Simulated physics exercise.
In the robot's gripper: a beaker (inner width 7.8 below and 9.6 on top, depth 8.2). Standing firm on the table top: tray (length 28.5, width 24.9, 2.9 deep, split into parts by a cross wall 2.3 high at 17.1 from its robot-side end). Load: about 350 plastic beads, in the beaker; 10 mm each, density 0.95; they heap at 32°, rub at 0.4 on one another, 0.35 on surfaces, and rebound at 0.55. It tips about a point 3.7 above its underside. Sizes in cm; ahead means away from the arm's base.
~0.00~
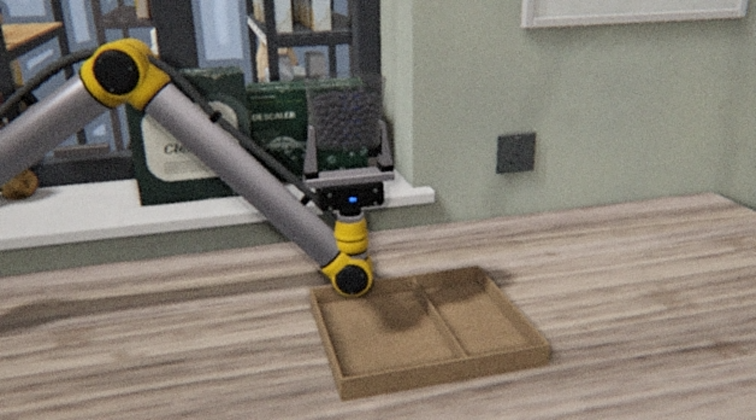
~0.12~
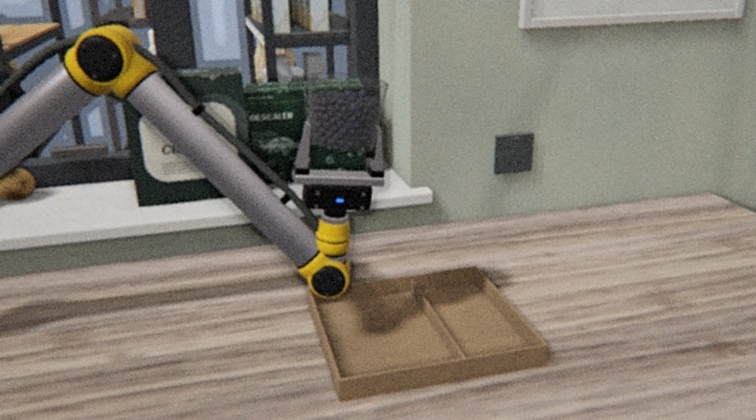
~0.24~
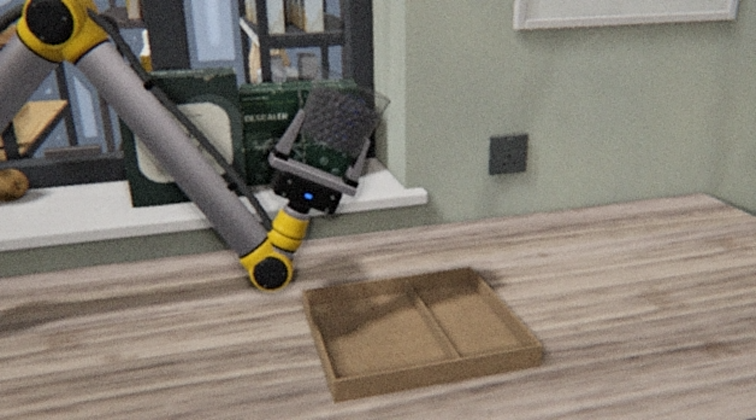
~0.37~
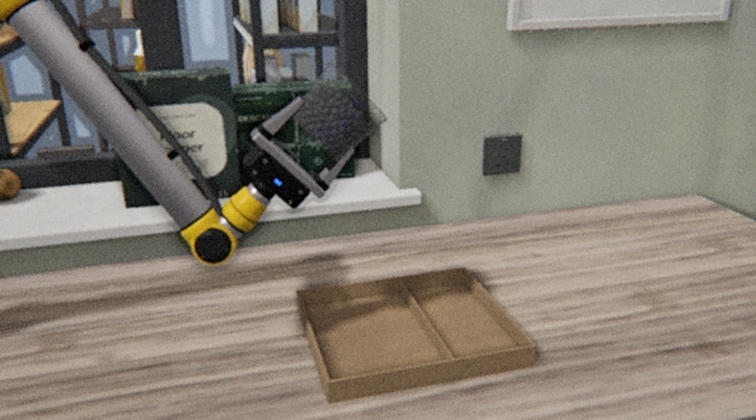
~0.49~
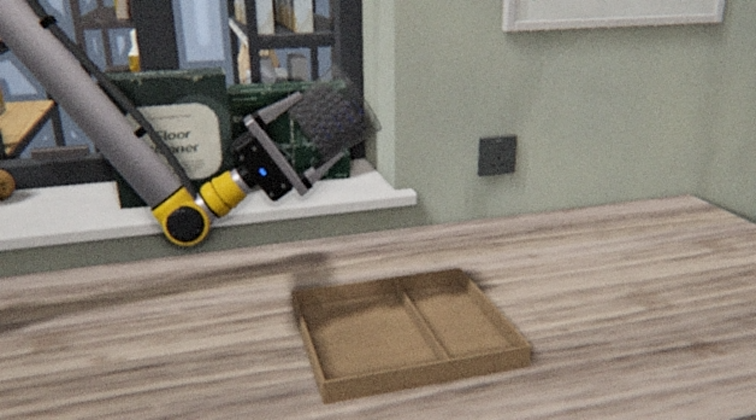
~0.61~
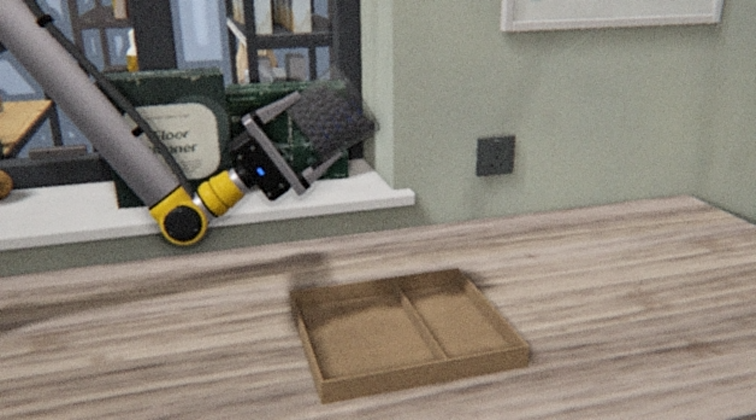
A robotic arm with yellow joints grips a clear beaker of dark beads upright above a divided brown tray on a wooden table. The arm draws back to the left while steadily tilting the beaker toward the right, then stays nearly still with it steeply slanted, the beads still inside.
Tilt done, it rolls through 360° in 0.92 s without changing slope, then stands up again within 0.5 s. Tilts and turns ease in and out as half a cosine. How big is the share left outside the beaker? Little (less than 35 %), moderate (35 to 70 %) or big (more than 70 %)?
Outside the beaker the share is little, less than 35 %.
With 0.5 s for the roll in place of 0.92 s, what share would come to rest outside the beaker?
Then about 0 per cent.
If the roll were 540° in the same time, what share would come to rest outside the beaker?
Then about 5 per cent.
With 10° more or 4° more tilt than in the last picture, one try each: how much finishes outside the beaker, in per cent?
Some 25 and 10 per cent.
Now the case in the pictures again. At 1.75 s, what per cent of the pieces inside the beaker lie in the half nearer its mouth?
Roughly 35 per cent.
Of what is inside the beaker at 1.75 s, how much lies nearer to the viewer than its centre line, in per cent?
Roughly 45 per cent.
After 1.18 s, tipped 58°, highest piece 38 above the table; 344 in the beaker, 5 in flight or on a rim.
After 1.75 s, tipped 35°, highest piece 37 above the table; 329 in the beaker, 7 in the robot-side part, 7 in the far-side part, 3 on the table or floor, 3 in flight or on a rim.
After 2.23 s, upright, highest piece 39 above the table; 329 in the beaker, 8 in the robot-side part, 8 in the far-side part, 4 on the table or floor.
After 2.93 s, upright, highest piece 39 above the table; 329 in the beaker, 8 in the robot-side part, 8 in the far-side part, 4 on the table or floor.
At rest, 329 in the beaker, 8 in the robot-side part, 8 in the far-side part, 4 on the table or floor. That is 6 % outside the beaker.
